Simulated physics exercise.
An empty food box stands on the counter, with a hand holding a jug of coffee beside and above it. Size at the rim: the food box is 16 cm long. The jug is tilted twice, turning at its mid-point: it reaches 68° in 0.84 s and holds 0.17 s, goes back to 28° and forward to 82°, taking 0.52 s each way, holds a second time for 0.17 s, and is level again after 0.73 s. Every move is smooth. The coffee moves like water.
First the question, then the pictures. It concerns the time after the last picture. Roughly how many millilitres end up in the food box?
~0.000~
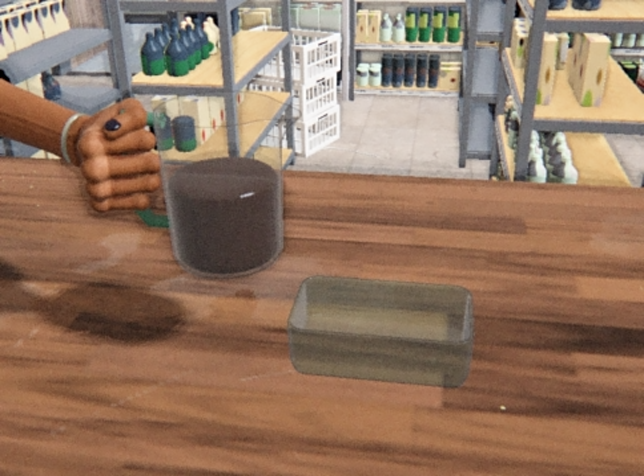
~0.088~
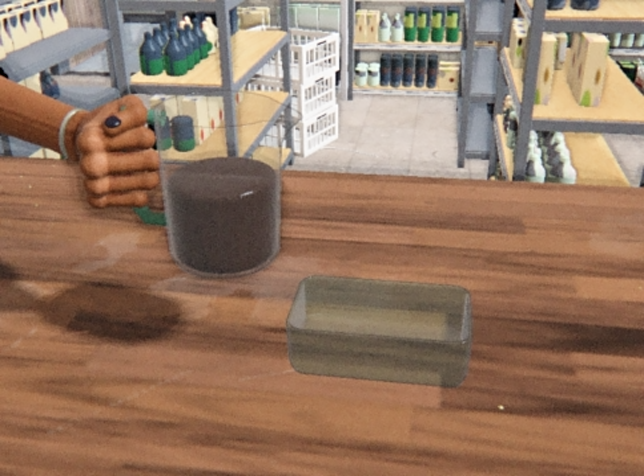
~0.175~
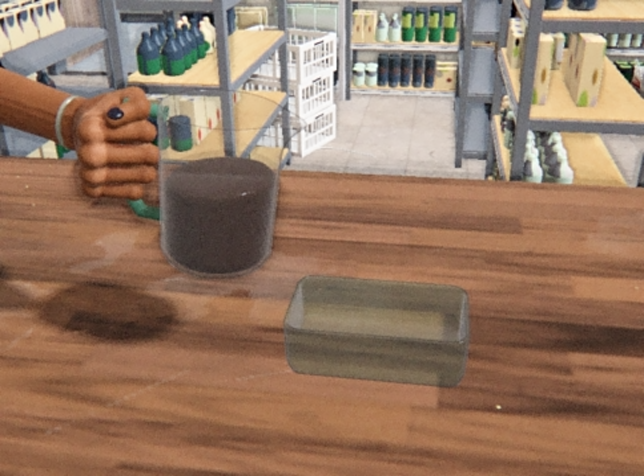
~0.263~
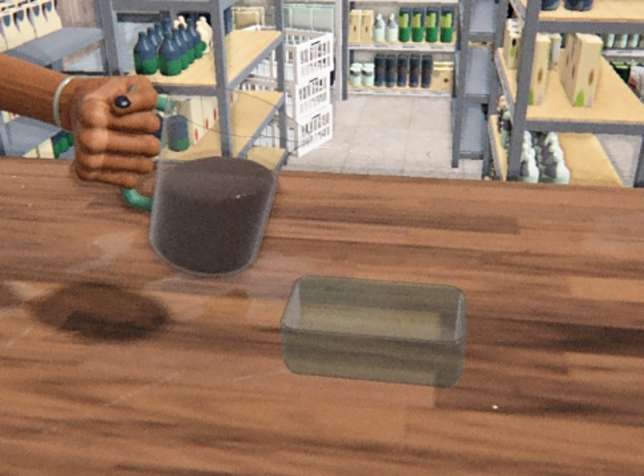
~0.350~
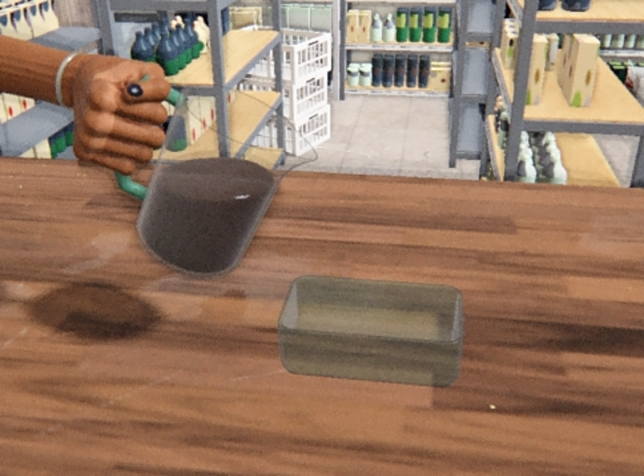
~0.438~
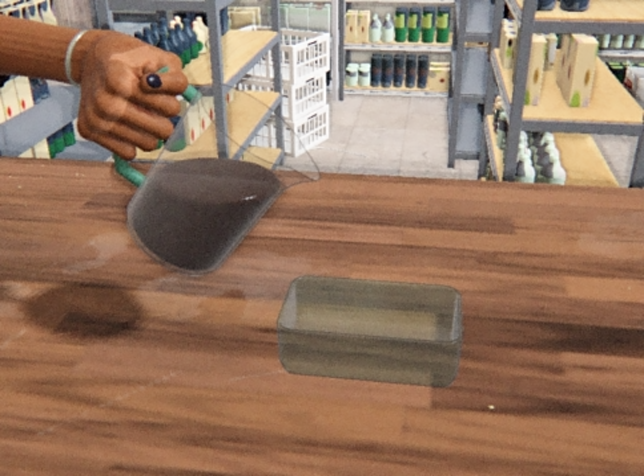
Close to 385 ml.
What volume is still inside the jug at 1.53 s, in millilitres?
Roughly 340 ml is still in it.
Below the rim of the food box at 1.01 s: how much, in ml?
At that moment it holds close to 90 ml.
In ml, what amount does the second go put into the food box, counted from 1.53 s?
Some 200 ml.
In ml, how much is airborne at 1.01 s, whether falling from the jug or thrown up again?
Around 60 ml at that moment.
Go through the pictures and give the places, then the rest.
The first picture shows tilt 0°; pouring edge (301, 114); surface from (172, 171) to (278, 176); the food box's rim runs from (296, 302) to (471, 316).
The second picture shows tilt 2°; pouring edge (302, 116); surface from (172, 171) to (277, 176).
The third picture shows tilt 7°; pouring edge (307, 125); surface from (170, 171) to (275, 176).
The fourth picture shows tilt 15°; pouring edge (312, 139); surface from (166, 173) to (275, 177).
The fifth picture shows tilt 25°; pouring edge (318, 157); surface from (156, 180) to (276, 180).
The sixth picture shows tilt 36°; pouring edge (321, 177); surface from (142, 186) to (281, 181).
After 1.01 s the tilt is 68° and the food box has 90 ml, the jug 390 ml, and 0 ml is on the counter.
After 1.53 s the tilt is 28° and the food box has 185 ml, the jug 340 ml, and 15 ml is on the counter.
After 2.22 s the tilt is 82° and the food box has 280 ml, the jug 200 ml, and 15 ml is on the counter.
After 2.74 s the tilt is 15° and the food box has 380 ml, the jug 140 ml, and 15 ml is on the counter.
In the end the food box has 385 ml, the jug 140 ml, and 15 ml is on the counter.
